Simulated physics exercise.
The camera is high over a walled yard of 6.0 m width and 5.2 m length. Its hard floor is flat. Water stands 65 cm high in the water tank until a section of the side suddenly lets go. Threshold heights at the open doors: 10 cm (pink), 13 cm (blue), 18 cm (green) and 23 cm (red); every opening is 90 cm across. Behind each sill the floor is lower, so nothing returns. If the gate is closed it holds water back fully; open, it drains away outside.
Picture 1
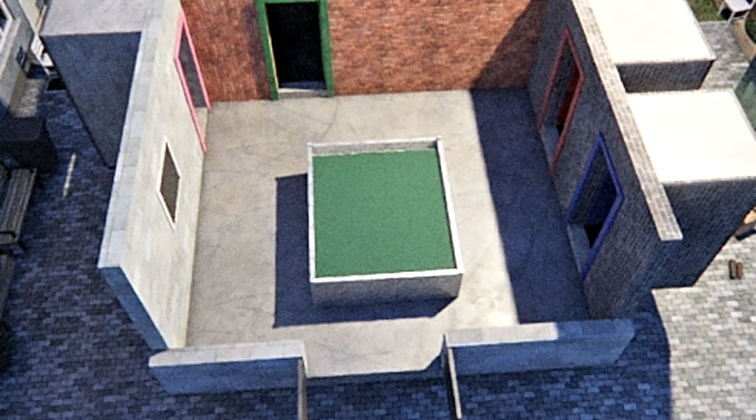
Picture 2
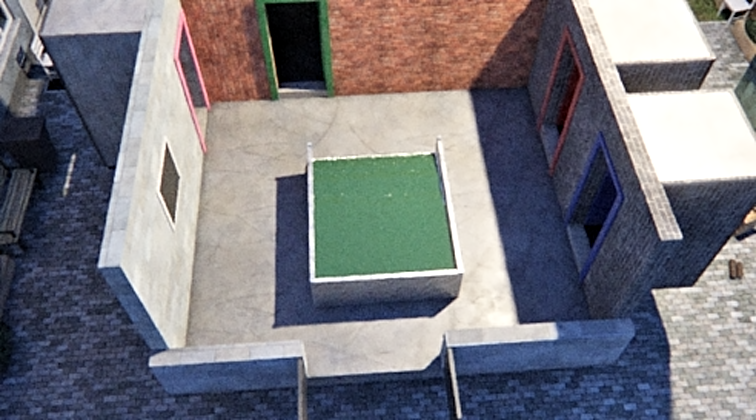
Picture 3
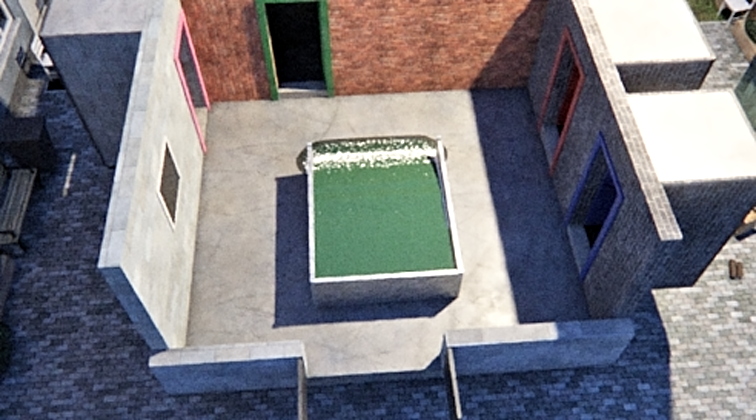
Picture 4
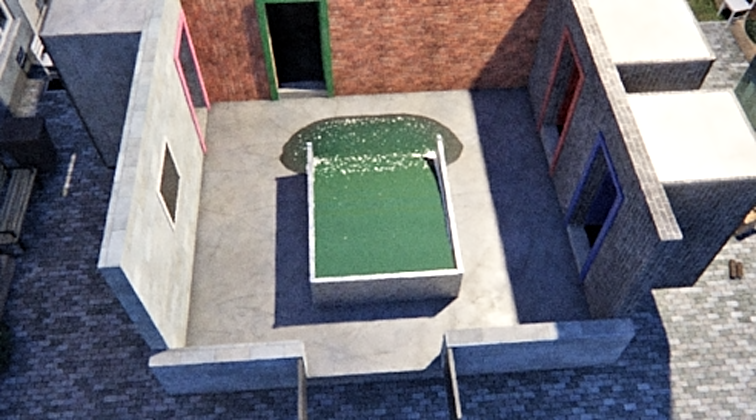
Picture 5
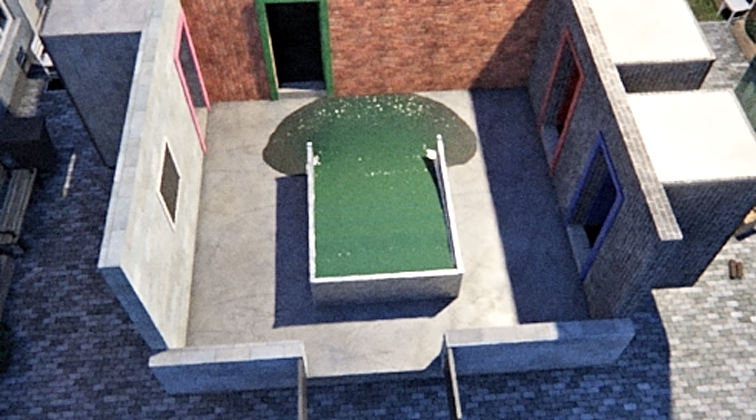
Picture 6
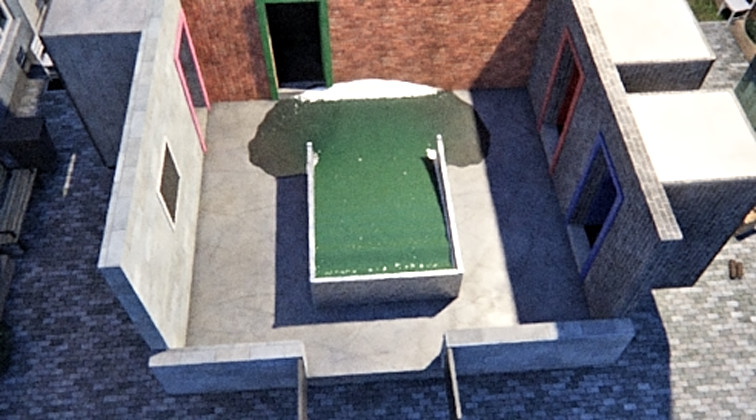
In a walled yard, green water pours from a tank's far side and spreads to the brick wall.
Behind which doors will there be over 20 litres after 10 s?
The water let in: At the pink door it goes over the limit; at the blue door it keeps below the limit; at the green door it passes the limit; at the red door it does not reach the limit.
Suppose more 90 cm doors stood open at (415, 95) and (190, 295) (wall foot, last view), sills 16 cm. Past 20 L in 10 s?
In that order: Above, below.
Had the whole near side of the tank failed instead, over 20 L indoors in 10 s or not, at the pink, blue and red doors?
Against that limit: Pink below, blue not over, red not over.
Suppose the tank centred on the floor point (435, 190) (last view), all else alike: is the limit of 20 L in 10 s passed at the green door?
Against that limit: Green below.
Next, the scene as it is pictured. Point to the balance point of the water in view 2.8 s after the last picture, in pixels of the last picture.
At about (383, 161).
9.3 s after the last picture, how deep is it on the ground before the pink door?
About 7.0 cm.
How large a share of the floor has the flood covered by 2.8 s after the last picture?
Near 65 per cent is wet.
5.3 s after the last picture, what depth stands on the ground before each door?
Depths in cm: Pink 14, blue 6, green 9, red 12.
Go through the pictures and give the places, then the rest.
In the first frame, still water, 65 cm deep, in the water tank at (380, 207).
In the second frame, water pours out on the water tank's far side and has run 1.1 m, to a hidden place; typically 8 cm deep outside, 65 cm at the water tank's back.
In the third frame, the front is at (305, 156), 1.3 m from the gap on the water tank's far side; 1.4 m2 of floor is under water; 65 cm left at the back of the water tank.
In the fourth frame, the front is at (294, 141), 1.6 m from the gap on the water tank's far side; 3.0 m2 of floor is under water; 65 cm left at the back of the water tank.
In the fifth frame, water pours out on the water tank's far side and has run 2.0 m, to (287, 121); typically 8 cm deep outside, 65 cm at the water tank's back.
In the sixth frame, water pours out on the water tank's far side and has run 2.3 m, to (288, 100); typically 8 cm deep outside, 59 cm at the water tank's back.
Then, 0.7 s after the last picture water covers 30 % of the floor and is deepest (46 cm) near (366, 100); pink door not reached, blue door not reached, green door 32 cm at the sill, 20 L in, red door not reached.
Then, 1.5 s after the last picture water covers 35 % of the floor and is deepest (44 cm) near (519, 93); pink door 28 cm at the sill, 27 L in, blue door not reached, green door 34 cm at the sill, 74 L in, red door 9 cm at the sill, 0 L in.
Then, 2.8 s after the last picture water covers 65 % of the floor and is deepest (32 cm) near (510, 93); pink door 29 cm at the sill, 203 L in, blue door 5 cm at the sill, 0 L in, green door 21 cm at the sill, 124 L in, red door 21 cm at the sill, 0 L in.
Then, 5.3 s after the last picture water covers 95 % of the floor and is deepest (20 cm) near (562, 344); pink door 14 cm at the sill, 339 L in, blue door 6 cm at the sill, 0 L in, green door 9 cm at the sill, 128 L in, red door 12 cm at the sill, 1 L in.
Then, 9.3 s after the last picture water covers 95 % of the floor and is deepest (14 cm) near (198, 222); pink door 7 cm at the sill, 349 L in, blue door 10 cm at the sill, 1 L in, green door 6 cm at the sill, 128 L in, red door 5 cm at the sill, 1 L in.
